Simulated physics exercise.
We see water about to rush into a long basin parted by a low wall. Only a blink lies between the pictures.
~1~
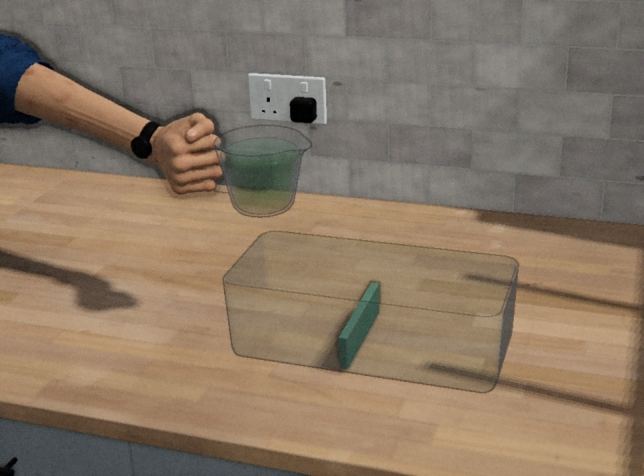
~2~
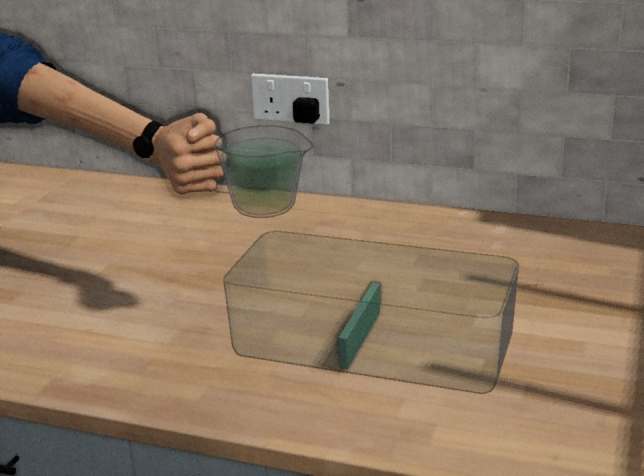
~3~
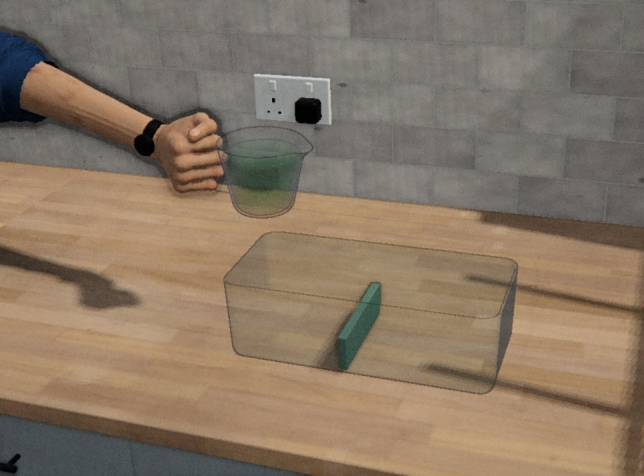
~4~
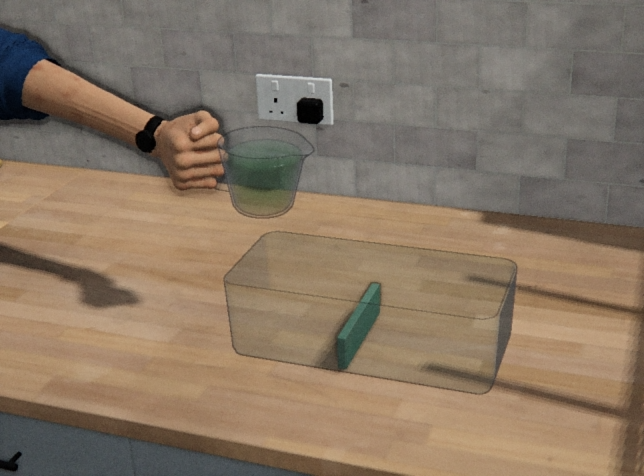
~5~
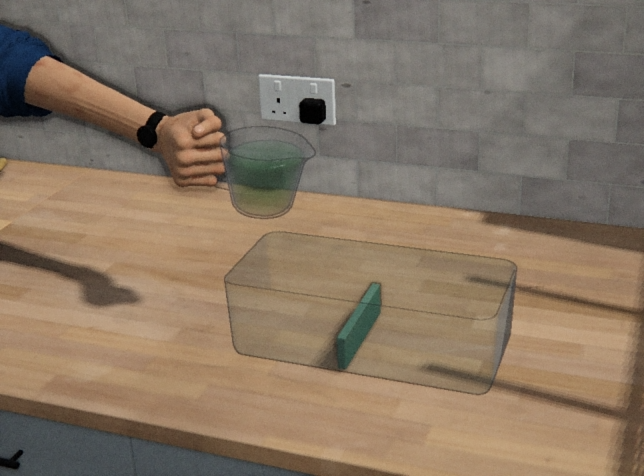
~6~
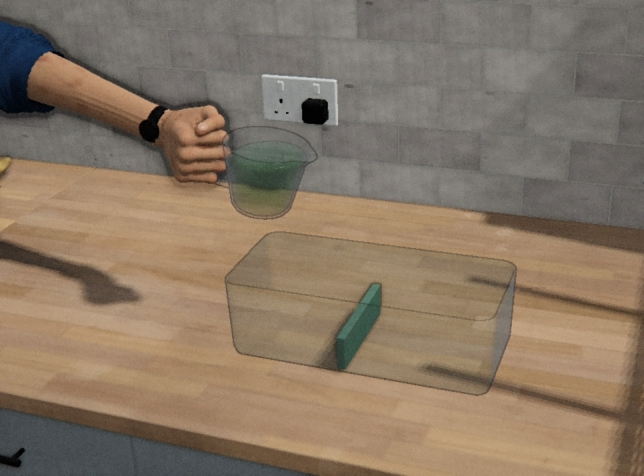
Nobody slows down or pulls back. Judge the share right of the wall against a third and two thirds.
It comes to between a third and two thirds.
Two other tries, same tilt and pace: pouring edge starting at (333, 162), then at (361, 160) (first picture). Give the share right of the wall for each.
The first gives 80 %, the second 95 %.
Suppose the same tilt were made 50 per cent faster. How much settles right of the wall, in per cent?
Some 40 per cent.
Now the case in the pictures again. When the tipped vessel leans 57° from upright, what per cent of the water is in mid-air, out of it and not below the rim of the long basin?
About 20 per cent.
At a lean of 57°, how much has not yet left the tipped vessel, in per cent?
Some 70 per cent.
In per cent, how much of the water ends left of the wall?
Near 50 %.
A moment on, the tilt is 57° and 71 per cent is still to pour, 2 is left of the wall and 7 right of it.
Next, the tilt is 88° and 18 per cent is still to pour, 21 is left of the wall and 46 right of it.
Then the tilt is 95° and 1 per cent is still to pour, 47 is left of the wall and 50 right of it.
Later the tilt is 95° and 0 per cent is still to pour, 49 is left of the wall and 50 right of it.
In the end 49 per cent lies left of the wall, 50 right of it and 1 outside.
